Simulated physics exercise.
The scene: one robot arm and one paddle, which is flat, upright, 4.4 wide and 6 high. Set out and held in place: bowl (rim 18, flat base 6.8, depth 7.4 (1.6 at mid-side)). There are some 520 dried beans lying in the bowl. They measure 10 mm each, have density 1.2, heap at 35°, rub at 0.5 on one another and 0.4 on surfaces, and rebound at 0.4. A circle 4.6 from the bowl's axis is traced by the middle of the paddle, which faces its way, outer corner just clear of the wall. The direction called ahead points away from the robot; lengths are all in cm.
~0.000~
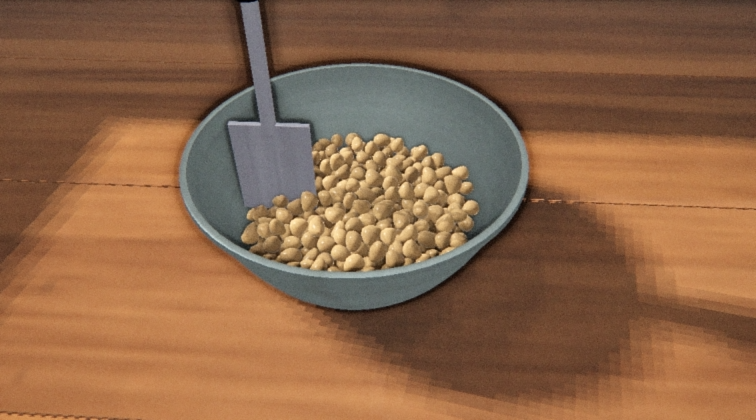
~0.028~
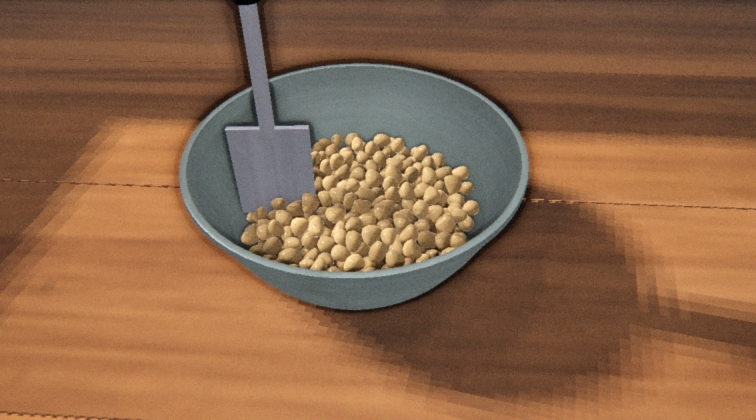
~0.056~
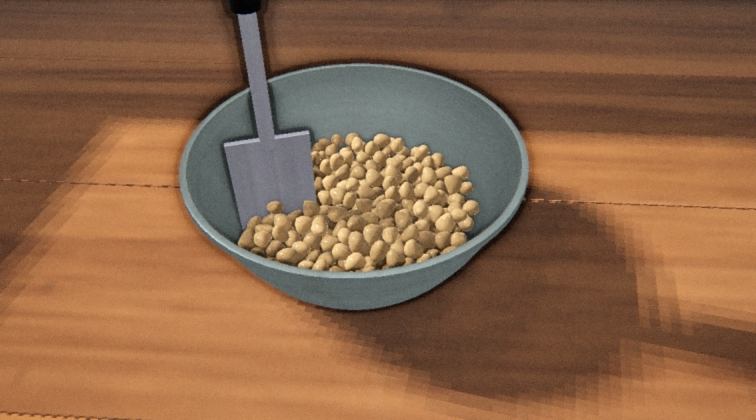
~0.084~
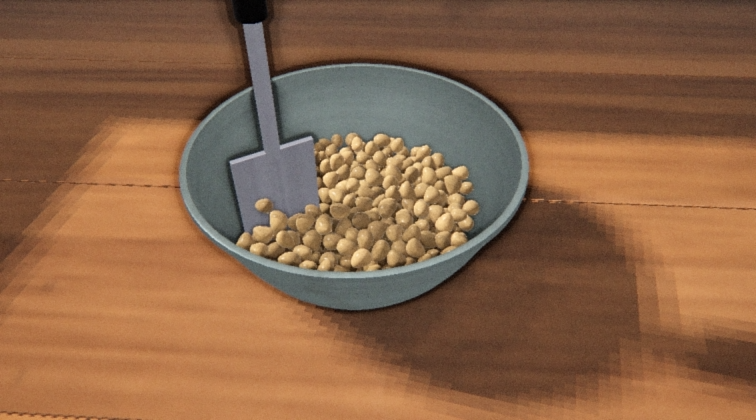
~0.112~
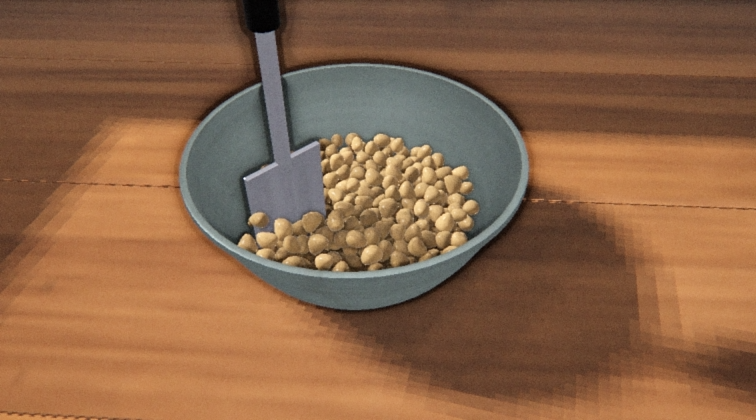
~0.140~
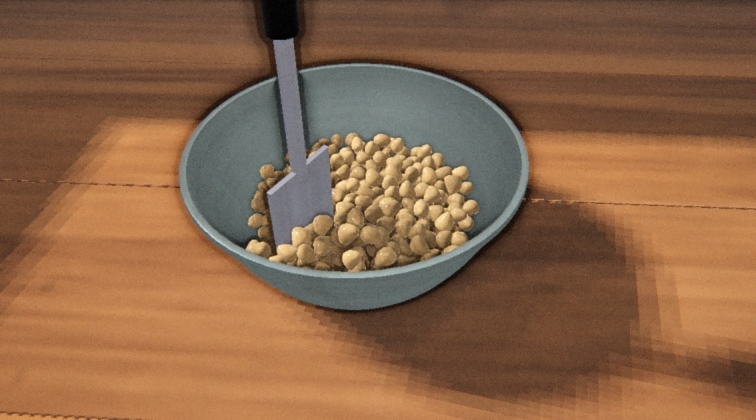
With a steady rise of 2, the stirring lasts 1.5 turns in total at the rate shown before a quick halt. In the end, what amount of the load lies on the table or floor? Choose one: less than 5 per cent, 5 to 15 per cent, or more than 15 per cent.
The share is less than 5 per cent.
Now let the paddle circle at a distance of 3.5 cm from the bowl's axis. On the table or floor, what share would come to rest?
In that case roughly 0 per cent.
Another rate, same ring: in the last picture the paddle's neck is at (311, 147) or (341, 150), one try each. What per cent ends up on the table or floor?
Around 5 and 10 per cent respectively.
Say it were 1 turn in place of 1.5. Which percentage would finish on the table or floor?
I'd expect some 0 per cent.
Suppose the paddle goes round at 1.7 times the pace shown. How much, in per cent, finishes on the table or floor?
10 %.
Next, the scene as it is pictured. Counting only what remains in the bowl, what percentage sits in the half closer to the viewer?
About 50 per cent.
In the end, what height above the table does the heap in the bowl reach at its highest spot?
The top sits some 6.0 cm up.
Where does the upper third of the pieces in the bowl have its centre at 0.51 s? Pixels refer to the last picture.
Near (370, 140).
After 0.51 s, 248° round, highest piece 9 above the table; 511 in the bowl, 3 on the table or floor, 4 in flight or on the tool.
After 0.89 s, 76° round, highest piece 8 above the table; 505 in the bowl, 13 on the table or floor.
After 1.27 s, 180° round, highest piece 6 above the table; 505 in the bowl, 13 on the table or floor.
After 1.97 s, 180° round, highest piece 6 above the table; 505 in the bowl, 13 on the table or floor.
At rest, 505 in the bowl, 13 on the table or floor. That is 3 % on the table or floor.
